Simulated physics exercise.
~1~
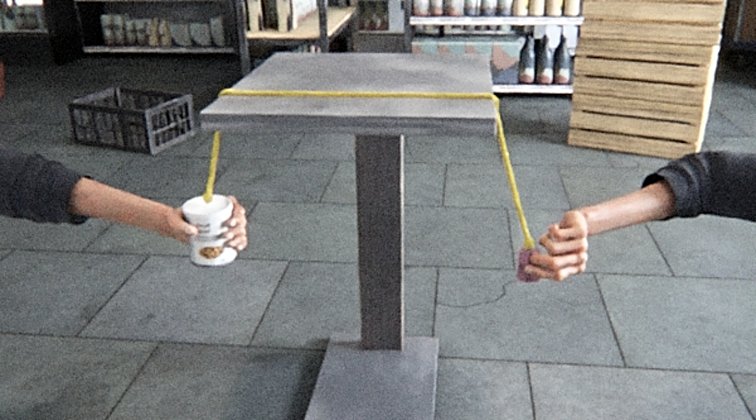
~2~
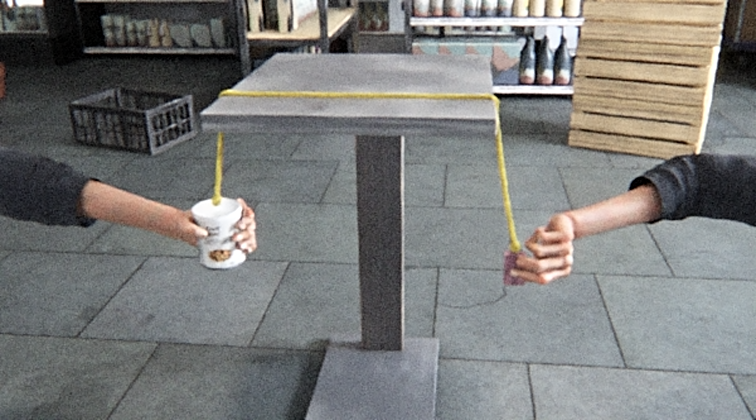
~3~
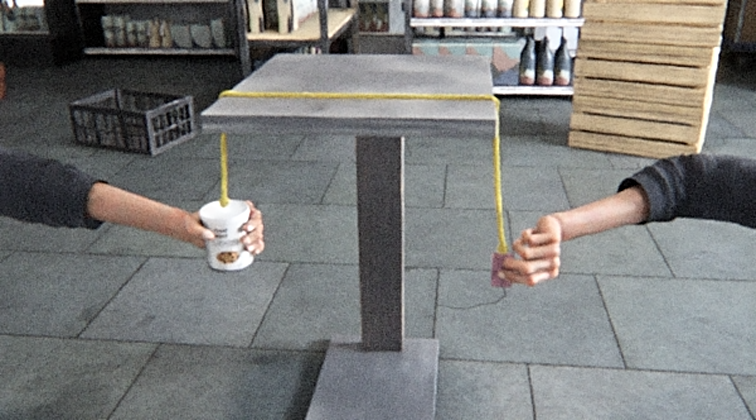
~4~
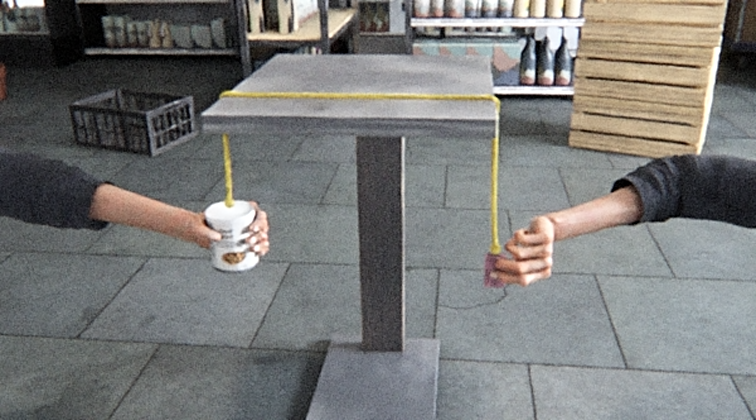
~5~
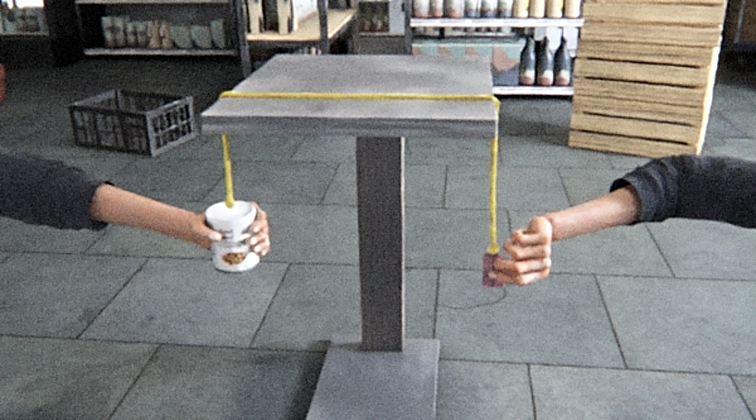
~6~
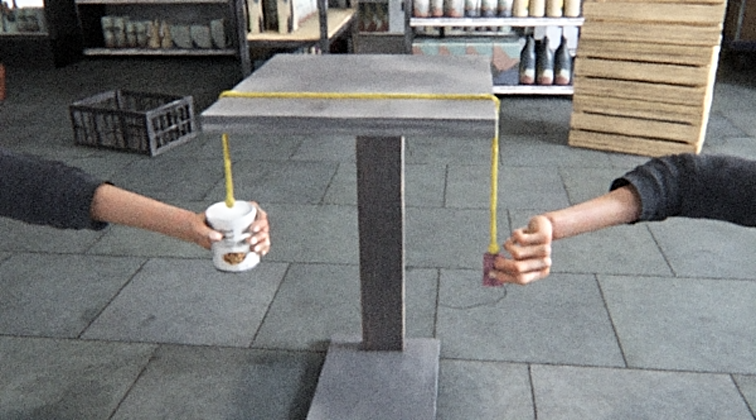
To begin with, two hands hold a white tin on the left and a small matchbox on the right, at the slanting ends of a yellow cord laid over a small table. Both hands move slightly inward until the cord's ends hang nearly straight down, then they stay still.
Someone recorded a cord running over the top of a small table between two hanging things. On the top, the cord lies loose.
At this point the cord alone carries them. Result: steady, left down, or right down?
Expect it to fall away to the left once freed.
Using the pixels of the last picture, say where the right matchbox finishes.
(453, 271) is where it ends up.
Then, 0.52 s past the final frame, left tin down on the floor; right matchbox higher.
Then, 0.86 s past the final frame, left tin down on the floor; right matchbox lower near (274, 225).
When it is over, left tin down on the floor; right matchbox down on the floor near (453, 271). The cord drops leftwards.
